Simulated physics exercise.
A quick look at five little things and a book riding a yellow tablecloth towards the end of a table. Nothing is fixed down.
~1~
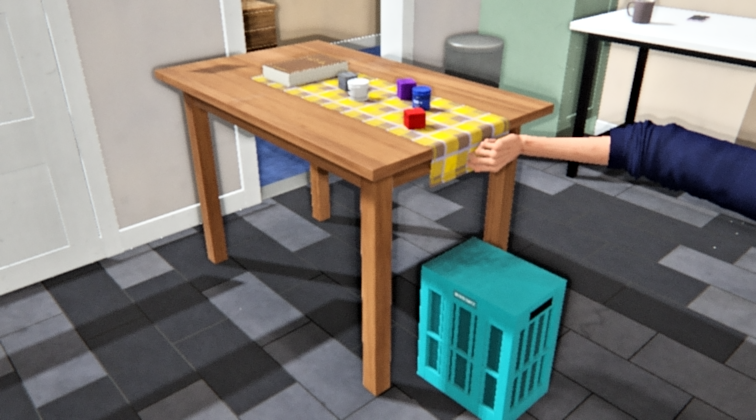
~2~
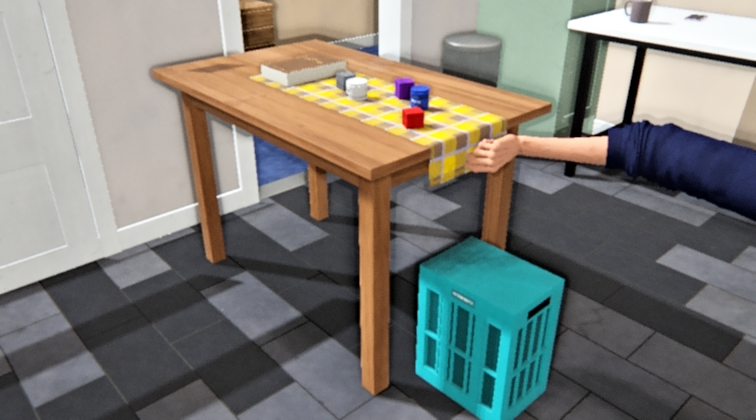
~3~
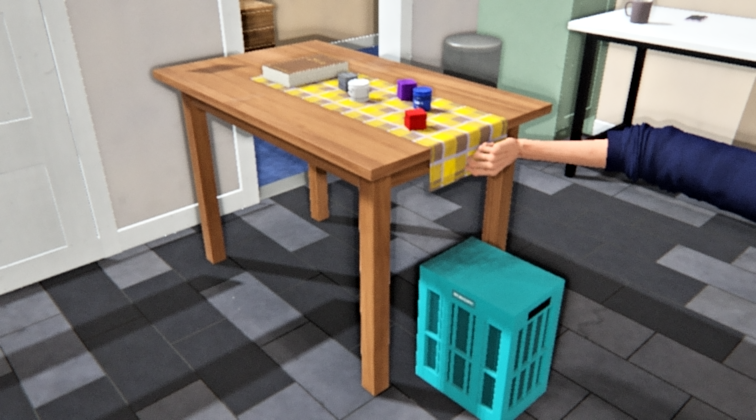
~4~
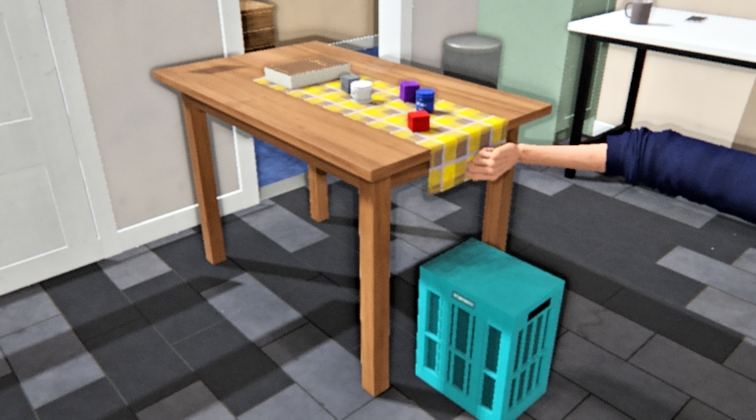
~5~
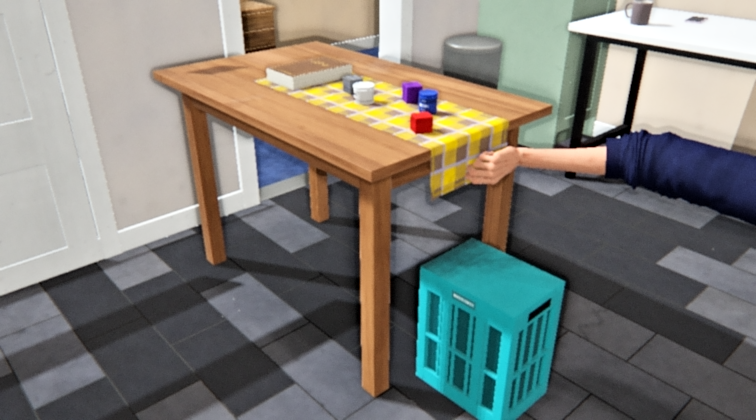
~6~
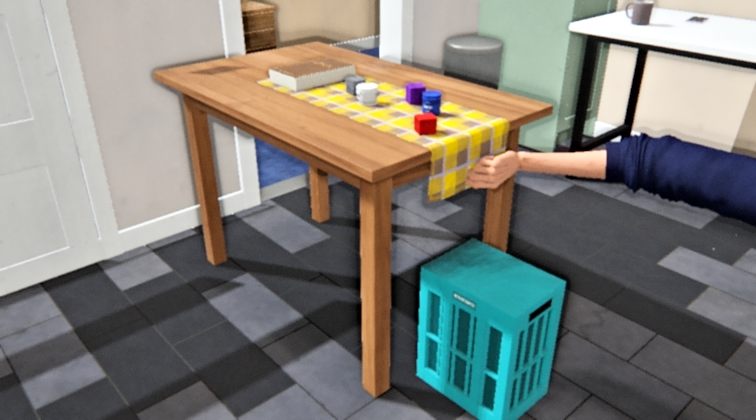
A yellow checked tablecloth slid slightly toward the near right end of a wooden table as a hand gripped its hanging edge, carrying along a book and five small red, blue, purple, white and grey things.
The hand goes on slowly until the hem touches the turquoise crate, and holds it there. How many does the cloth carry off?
The answer is two.
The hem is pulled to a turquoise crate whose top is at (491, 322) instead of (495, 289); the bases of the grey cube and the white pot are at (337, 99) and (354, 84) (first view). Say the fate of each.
The grey cube keeps its place on top, the white pot keeps its place on top.
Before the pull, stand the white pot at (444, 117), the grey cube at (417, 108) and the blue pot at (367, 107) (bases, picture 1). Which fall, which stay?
The white pot is carried off, the grey cube comes down, the blue pot survives.
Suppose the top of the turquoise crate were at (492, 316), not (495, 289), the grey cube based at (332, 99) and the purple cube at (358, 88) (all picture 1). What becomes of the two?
The grey cube survives, the purple cube stays on.
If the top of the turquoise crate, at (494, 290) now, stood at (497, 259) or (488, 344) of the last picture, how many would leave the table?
The count: 1 and 4.
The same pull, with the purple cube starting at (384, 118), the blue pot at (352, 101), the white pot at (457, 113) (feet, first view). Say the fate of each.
The purple cube comes down; the blue pot keeps its place on top; the white pot falls.
Early on, hem near (468, 203); all still up.
Midway, hem near (467, 229); red cube gone.
Near the end, hem on the crate; red cube and blue pot gone.
Finally, hem on the crate; red cube and blue pot gone. Over the edge go two.
